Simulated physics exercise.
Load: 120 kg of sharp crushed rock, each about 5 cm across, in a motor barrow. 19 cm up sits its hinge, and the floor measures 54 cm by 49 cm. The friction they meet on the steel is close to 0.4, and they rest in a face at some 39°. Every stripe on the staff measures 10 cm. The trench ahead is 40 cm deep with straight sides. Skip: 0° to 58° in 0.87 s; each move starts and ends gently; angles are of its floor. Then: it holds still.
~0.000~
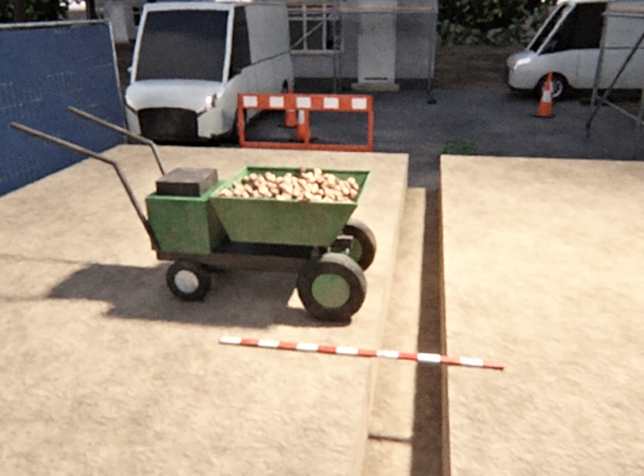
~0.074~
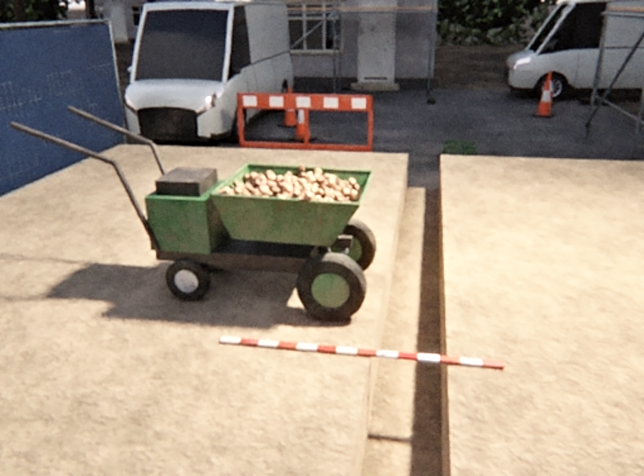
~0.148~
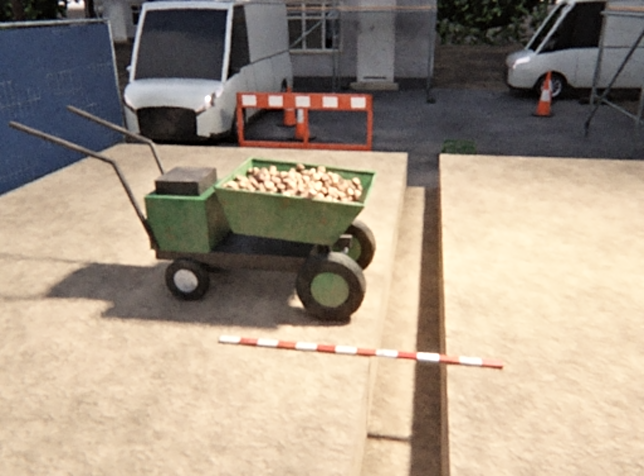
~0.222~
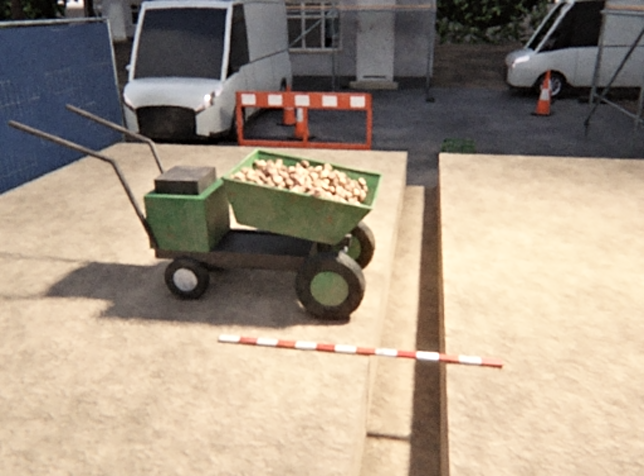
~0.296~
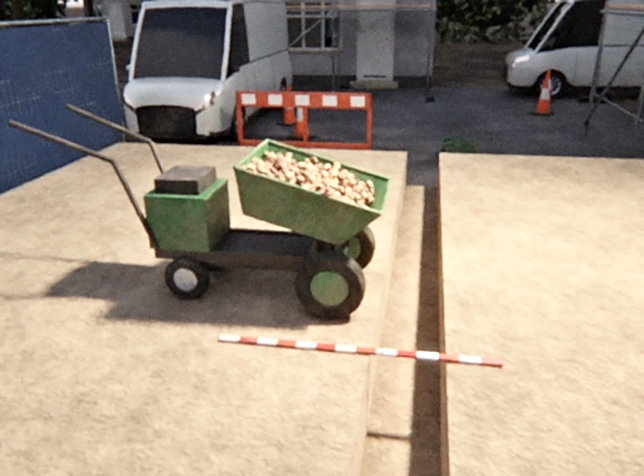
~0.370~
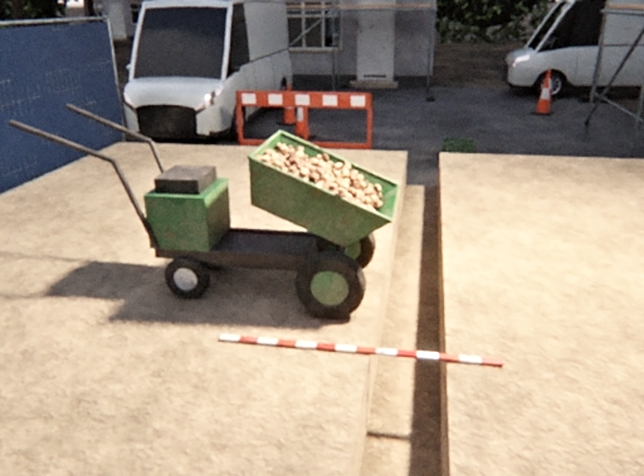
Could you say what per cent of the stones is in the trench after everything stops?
I would put it at 11 per cent.
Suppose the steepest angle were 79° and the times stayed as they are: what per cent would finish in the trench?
Some 50% would finish there.
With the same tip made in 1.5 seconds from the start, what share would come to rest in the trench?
Then about 10 per cent.
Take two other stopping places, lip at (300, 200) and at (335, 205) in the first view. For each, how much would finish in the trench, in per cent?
About 35 per cent from the first spot, about 25 from the second.
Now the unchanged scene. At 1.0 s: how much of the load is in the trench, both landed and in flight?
Around 5 per cent of it.
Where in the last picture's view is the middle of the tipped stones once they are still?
The stones end up centred near (464, 301).
After 0.6 s the floor is at 49°; 100 % in the skip; the foremost stones are at (405, 231).
After 1.0 s the floor is at 58°; 92 % in the skip, 5 % in the trench, 4 % past the trench; the foremost stones are at (469, 300).
After 1.3 s the floor is at 58°; 74 % in the skip, 6 % in the trench, 21 % past the trench; the foremost stones are at (535, 308).
After 3.3 s the floor is at 58°; 68 % in the skip, 11 % in the trench, 21 % past the trench; the foremost stones are at (578, 304).
